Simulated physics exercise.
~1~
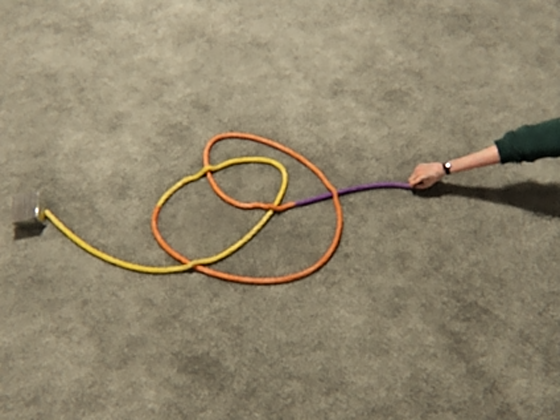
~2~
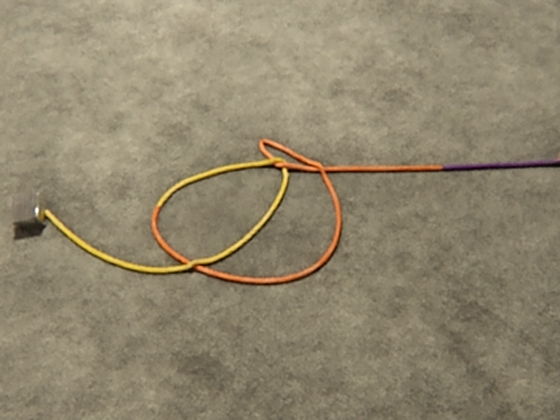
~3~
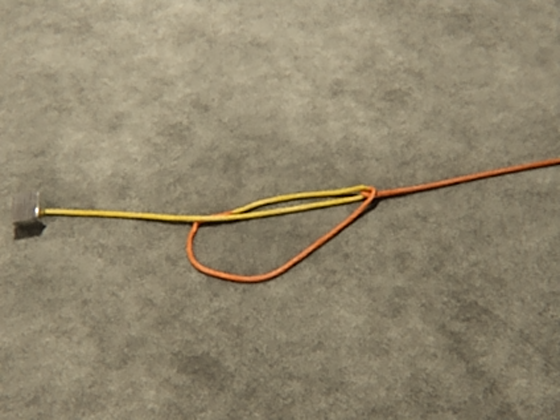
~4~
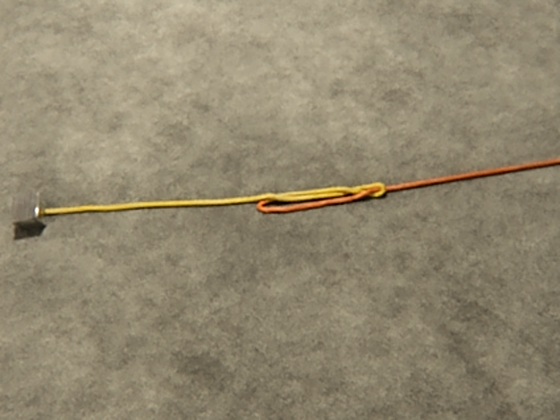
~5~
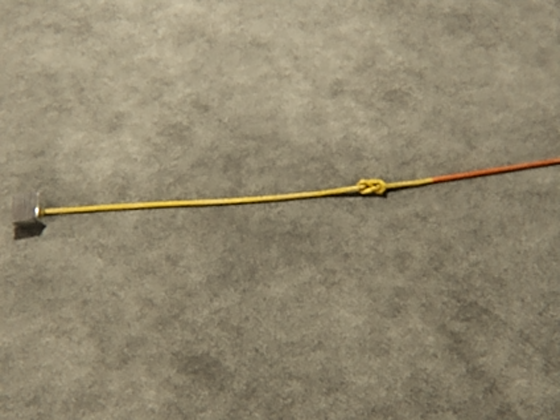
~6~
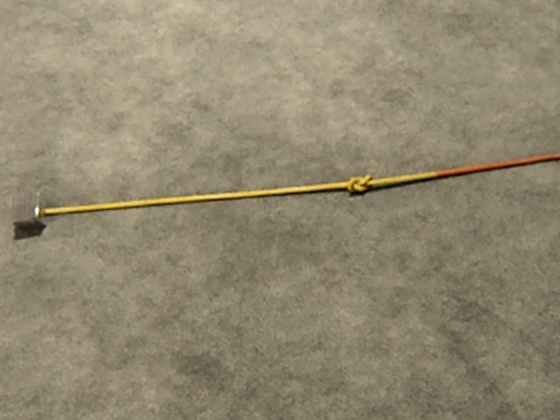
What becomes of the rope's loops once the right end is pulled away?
The loops shrink and tighten into a small yellow knot, with the rope stretched nearly straight on both sides of it.
